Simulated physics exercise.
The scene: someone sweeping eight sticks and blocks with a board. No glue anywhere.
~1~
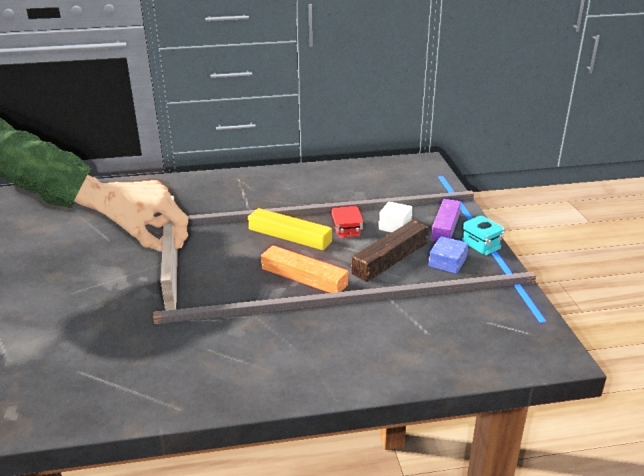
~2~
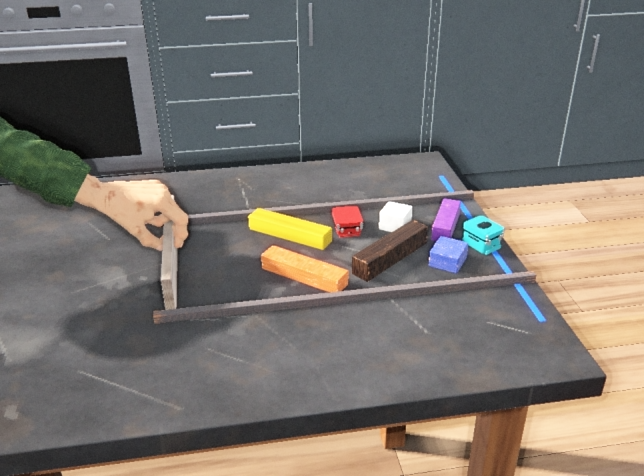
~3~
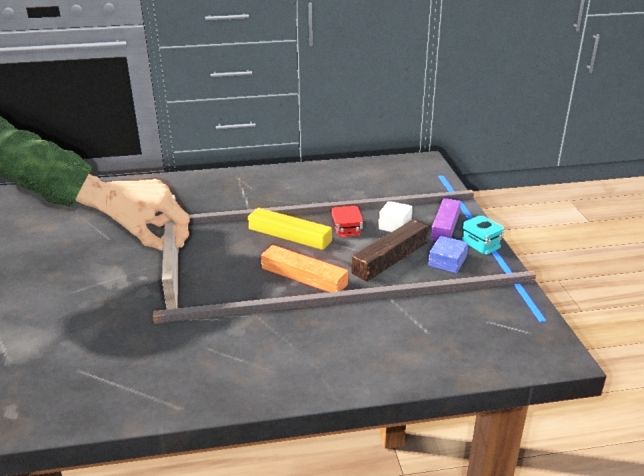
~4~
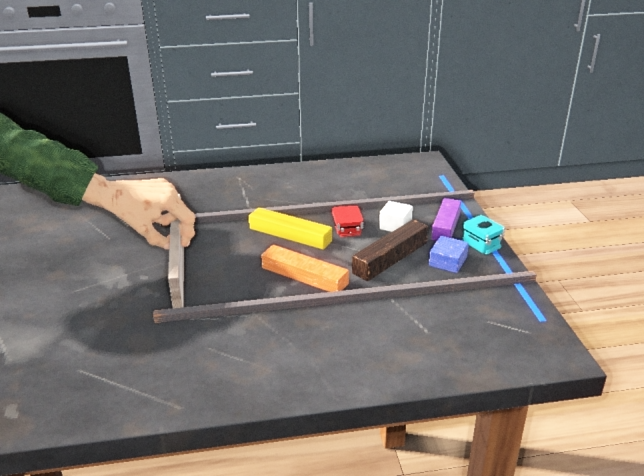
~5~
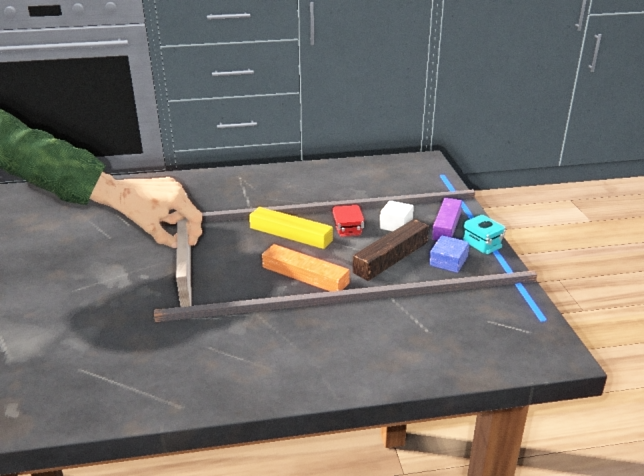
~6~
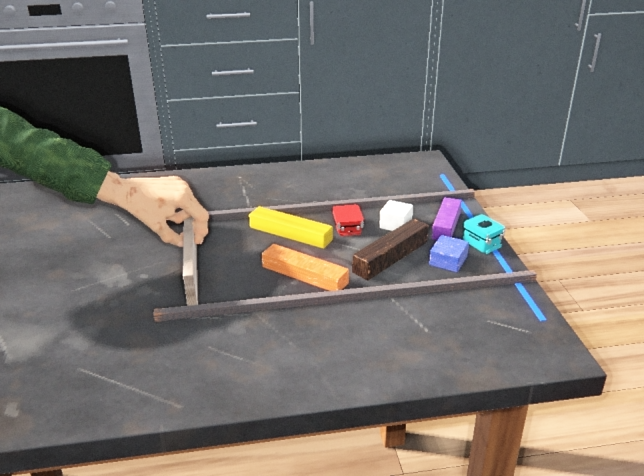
In the video, a hand in a green sleeve holds a board upright on a dark table and, after staying nearly still, slides it slightly right between two rails, while the colourful sticks and blocks ahead of it barely move.
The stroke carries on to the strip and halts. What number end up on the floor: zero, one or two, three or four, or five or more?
The number that fall off is five or more.
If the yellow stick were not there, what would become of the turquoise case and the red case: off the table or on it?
The turquoise case drops off, the red case is kept.
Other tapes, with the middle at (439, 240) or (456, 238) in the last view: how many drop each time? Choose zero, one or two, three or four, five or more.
One after another: One or two; either three or four.
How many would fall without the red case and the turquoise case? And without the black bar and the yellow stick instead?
5 in the first case, 4 in the second.
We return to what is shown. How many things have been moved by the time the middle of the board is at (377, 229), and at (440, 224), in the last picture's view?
By then 7, and 8.
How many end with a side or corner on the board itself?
1 of them.
A little later, none off yet; turquoise case at rest near (483, 234); purple bar at rest near (447, 219); blue block at rest near (449, 253).
Next, none off yet; turquoise case at rest near (484, 234); purple bar shifted a little near (468, 207); blue block shifted about its own width near (471, 254).
When it is over, the number that fall off is five or more; down, yellow stick, red case, black bar, white block, blue block, purple bar and turquoise case.
